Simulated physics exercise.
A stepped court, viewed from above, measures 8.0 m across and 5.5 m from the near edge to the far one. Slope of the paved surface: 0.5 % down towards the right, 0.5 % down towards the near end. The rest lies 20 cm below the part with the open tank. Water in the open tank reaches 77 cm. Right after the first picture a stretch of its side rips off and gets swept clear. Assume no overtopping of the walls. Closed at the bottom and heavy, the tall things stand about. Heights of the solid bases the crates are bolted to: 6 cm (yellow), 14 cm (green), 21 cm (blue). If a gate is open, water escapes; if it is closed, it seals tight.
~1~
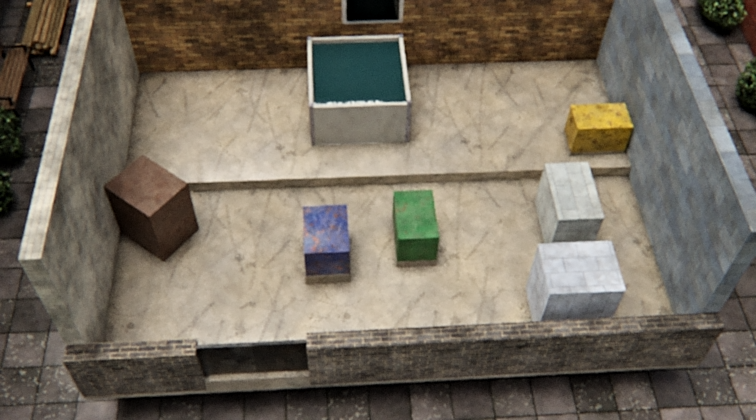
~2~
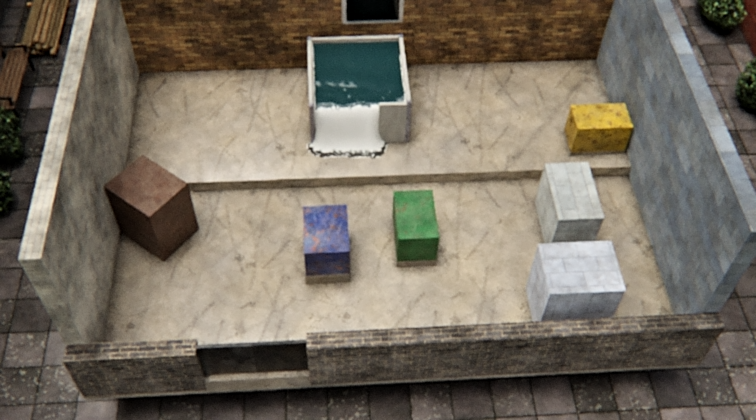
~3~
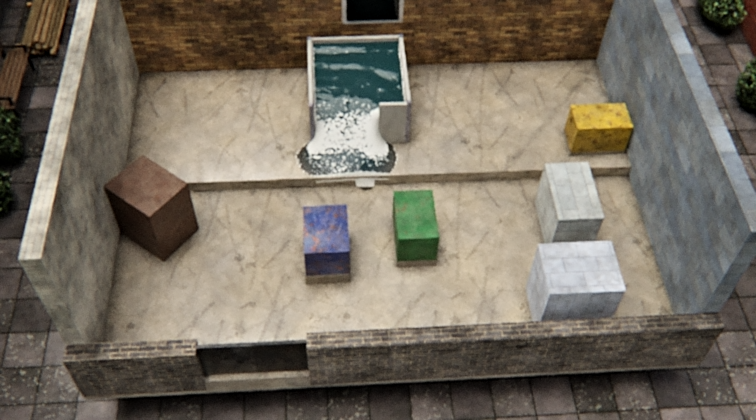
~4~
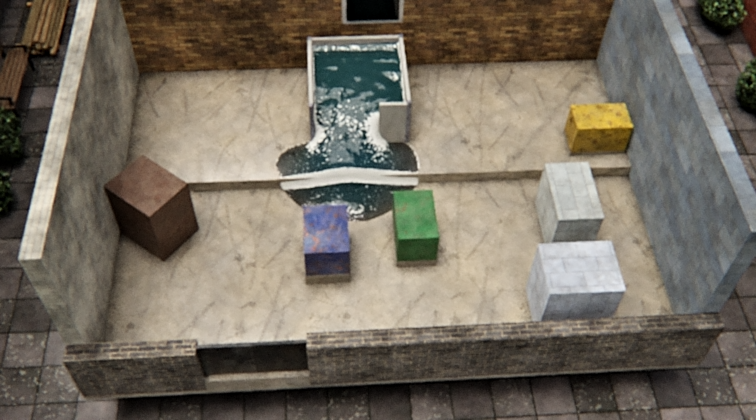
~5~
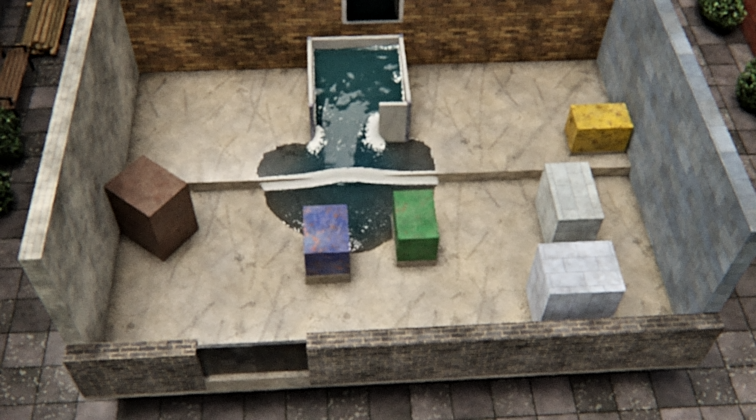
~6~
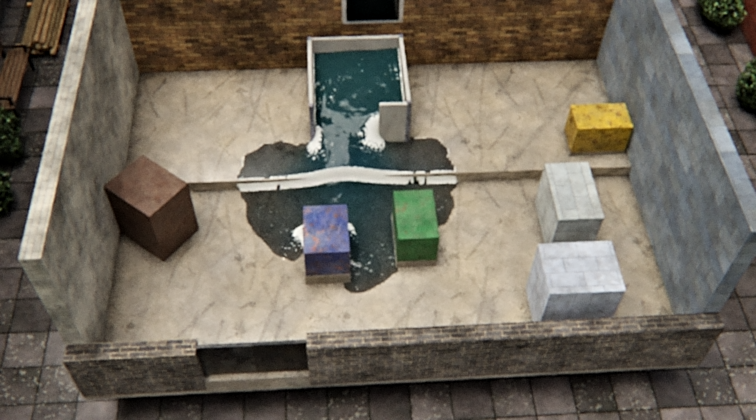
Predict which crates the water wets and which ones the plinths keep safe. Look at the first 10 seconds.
As I see it, the yellow crate avoids the water, the green crate fails to avoid the water, the blue crate fails to avoid the water.
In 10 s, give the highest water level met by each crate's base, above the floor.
Measured in centimetres, that comes to yellow 0, green 26 and blue 43.
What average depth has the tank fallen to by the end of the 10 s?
The average depth is around 4 cm.
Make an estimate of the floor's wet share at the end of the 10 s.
I'd guess around 55 %.
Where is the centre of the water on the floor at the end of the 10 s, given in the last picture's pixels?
About (389, 263).
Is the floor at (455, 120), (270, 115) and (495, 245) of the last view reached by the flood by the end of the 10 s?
Going through the three points: Not yet touched, then not yet touched, then awash.
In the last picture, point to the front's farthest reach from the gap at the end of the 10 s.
That's around (678, 341) in the last picture.
A moment later water covers 25 % of the floor and is deepest (40 cm) near (337, 230); yellow plinth not reached, green plinth reached, blue plinth reached.
Soon after water covers 40 % of the floor and is deepest (36 cm) near (100, 370); yellow plinth not reached, green plinth reached, blue plinth reached.
Next water covers 50 % of the floor and is deepest (21 cm) near (114, 369); yellow plinth not reached, green plinth reached, blue plinth reached.
Later on water covers 60 % of the floor and is deepest (16 cm) near (128, 368); yellow plinth not reached, green plinth reached, blue plinth reached.
At the end water covers 55 % of the floor and is deepest (14 cm) near (678, 341); highest at the yellow plinth 0 cm, highest at the green plinth 26 cm, highest at the blue plinth 43 cm.
